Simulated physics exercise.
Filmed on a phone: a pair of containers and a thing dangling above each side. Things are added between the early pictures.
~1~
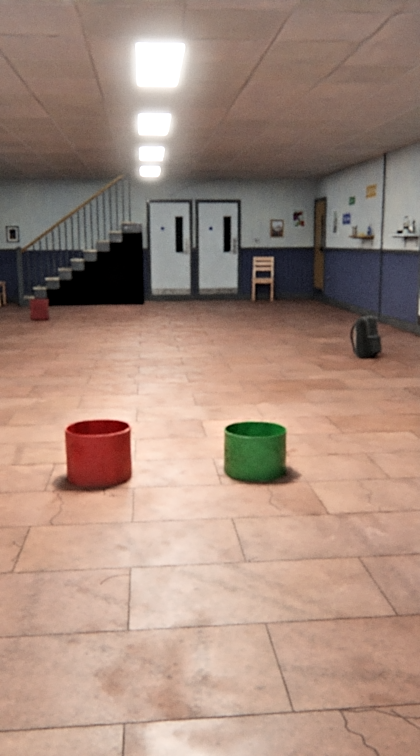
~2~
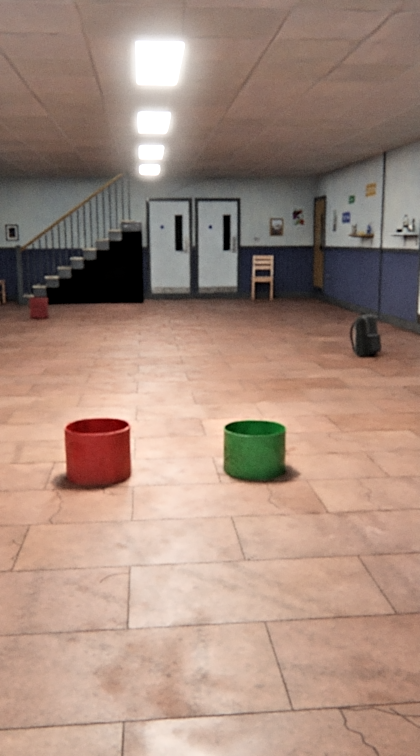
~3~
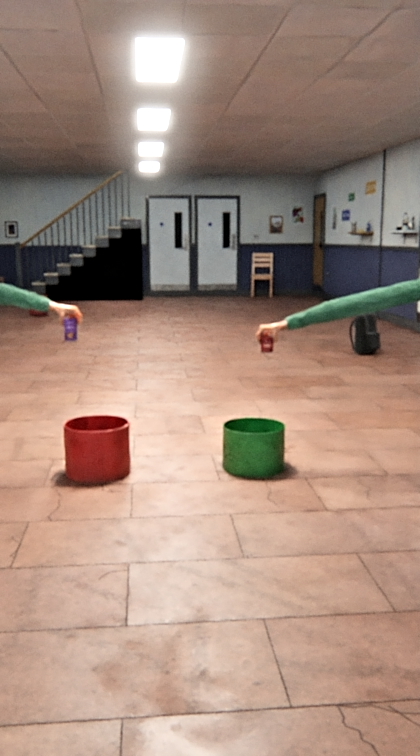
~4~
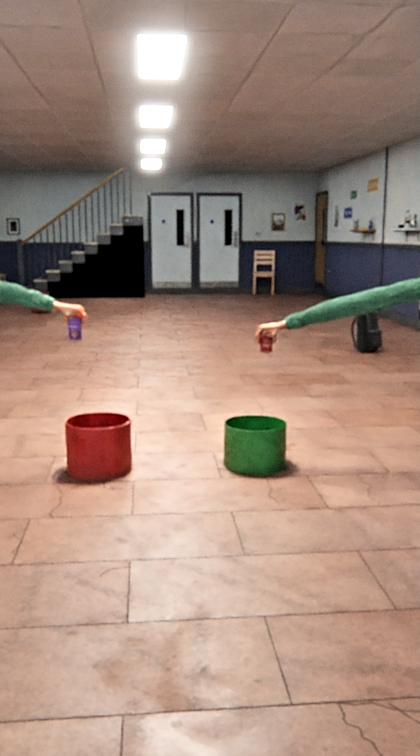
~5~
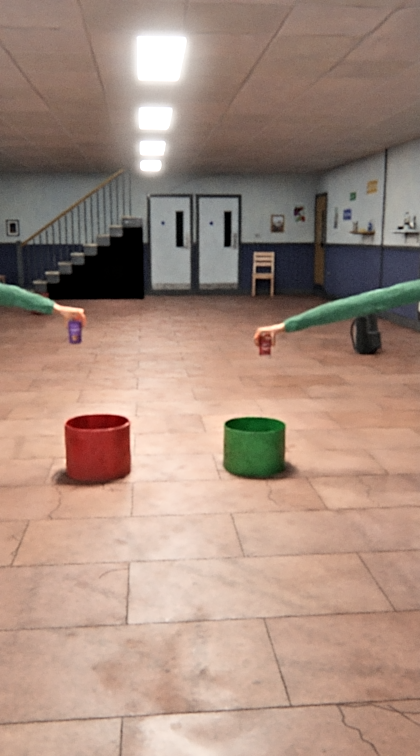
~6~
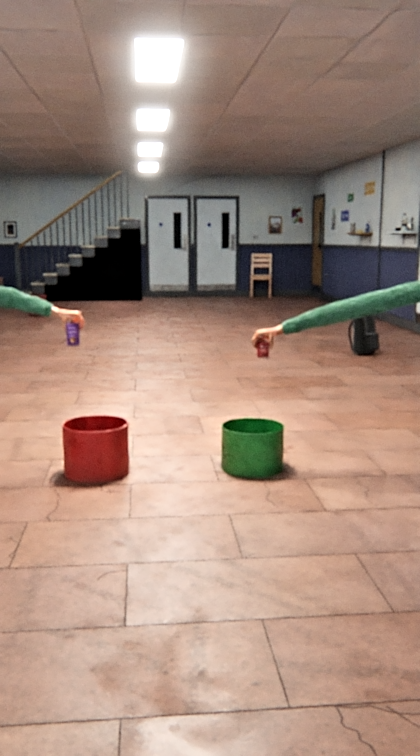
Two green-sleeved arms reach in from the left and right edges of a large tiled hall, seen from the front at standing height, with stairs, double doors and a chair at the back. A red bucket sits on the left and a green one on the right, with a purple tin held above the red and a red tin above the green. The floor is empty of hands at first, then the arms appear holding the tins and stay almost motionless, while the view shifts very slightly.
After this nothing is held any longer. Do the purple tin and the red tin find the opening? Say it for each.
The purple tin is caught; the red tin is caught.
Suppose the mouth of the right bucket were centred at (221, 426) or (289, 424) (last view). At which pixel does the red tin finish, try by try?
Close to (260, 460) and (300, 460).
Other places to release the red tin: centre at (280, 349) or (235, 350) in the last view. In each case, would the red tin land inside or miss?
In that order, it drops into the container; drops into the container.
Then, 0.20 s later than the last frame, purple tin dropping near (74, 359); red tin dropping near (263, 373).
Then, 0.32 s later than the last frame, purple tin dropping near (76, 407); red tin dropping near (262, 420).
When it is over, the purple tin drops into the container, near (78, 461); the red tin drops into the container, near (261, 459).
